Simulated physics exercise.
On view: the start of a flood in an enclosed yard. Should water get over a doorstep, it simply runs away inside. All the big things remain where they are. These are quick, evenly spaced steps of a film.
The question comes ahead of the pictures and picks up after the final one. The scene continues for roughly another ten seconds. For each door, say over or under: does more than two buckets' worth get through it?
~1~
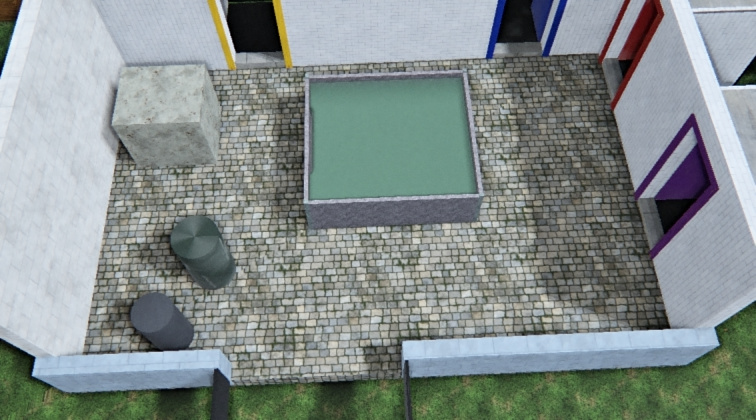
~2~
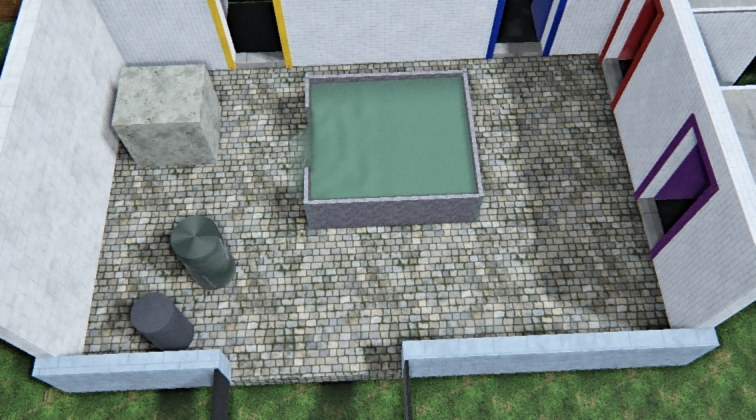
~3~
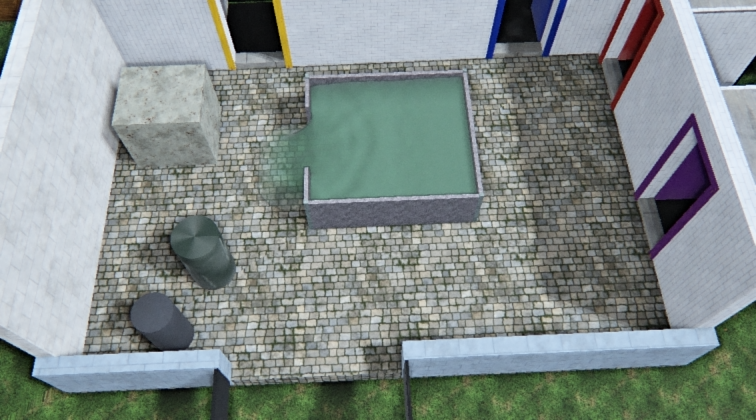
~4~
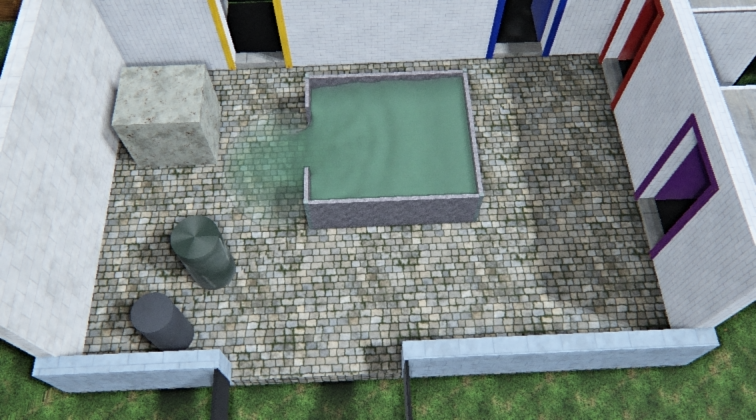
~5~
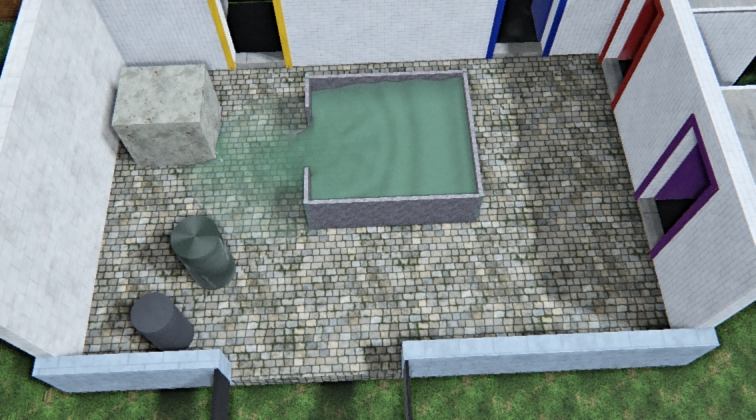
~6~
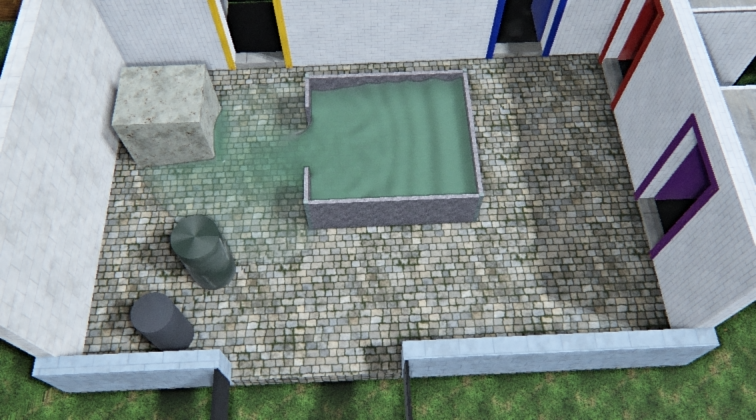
Yellow door: Over, purple door: Under, red door: Under, blue door: Under.
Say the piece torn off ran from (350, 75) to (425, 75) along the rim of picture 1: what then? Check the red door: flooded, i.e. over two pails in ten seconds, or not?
My guess is that the red door surpasses the threshold.
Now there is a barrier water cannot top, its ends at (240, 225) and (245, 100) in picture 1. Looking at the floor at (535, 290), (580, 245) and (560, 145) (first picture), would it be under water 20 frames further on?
Taking the points in turn, they are high and dry, high and dry and high and dry.
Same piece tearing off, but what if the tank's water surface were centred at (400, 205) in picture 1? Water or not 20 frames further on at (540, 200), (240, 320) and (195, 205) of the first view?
Spot one is not touched, spot two is touched, spot three is touched.
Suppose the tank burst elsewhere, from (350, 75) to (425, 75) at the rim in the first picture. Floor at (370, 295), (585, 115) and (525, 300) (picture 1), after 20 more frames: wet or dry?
Taken in turn they're unwetted, swamped and unwetted.
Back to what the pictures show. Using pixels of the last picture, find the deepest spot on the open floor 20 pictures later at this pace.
At about (159, 354).
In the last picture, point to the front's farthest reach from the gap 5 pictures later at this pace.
Close to (95, 286).
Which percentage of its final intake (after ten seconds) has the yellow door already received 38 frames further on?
Share at that point: Roughly 90 %.
A moment on, water covers 25 % of the floor; the yellow door under two buckets in, the purple door not reached, the red door not reached, the blue door not reached.
Next, water covers 30 % of the floor; the yellow door over two buckets in, the purple door not reached, the red door not reached, the blue door not reached.
Then, water covers 45 % of the floor; the yellow door far over two buckets in, the purple door not reached, the red door not reached, the blue door not reached.
Later, water covers 75 % of the floor; the yellow door far over two buckets in, the purple door not reached, the red door wet at the sill, nothing in, the blue door wet at the sill, nothing in.
In the end, water covers 95 % of the floor; the yellow door far over two buckets in, the purple door wet at the sill, nothing in, the red door wet at the sill, nothing in, the blue door wet at the sill, nothing in.
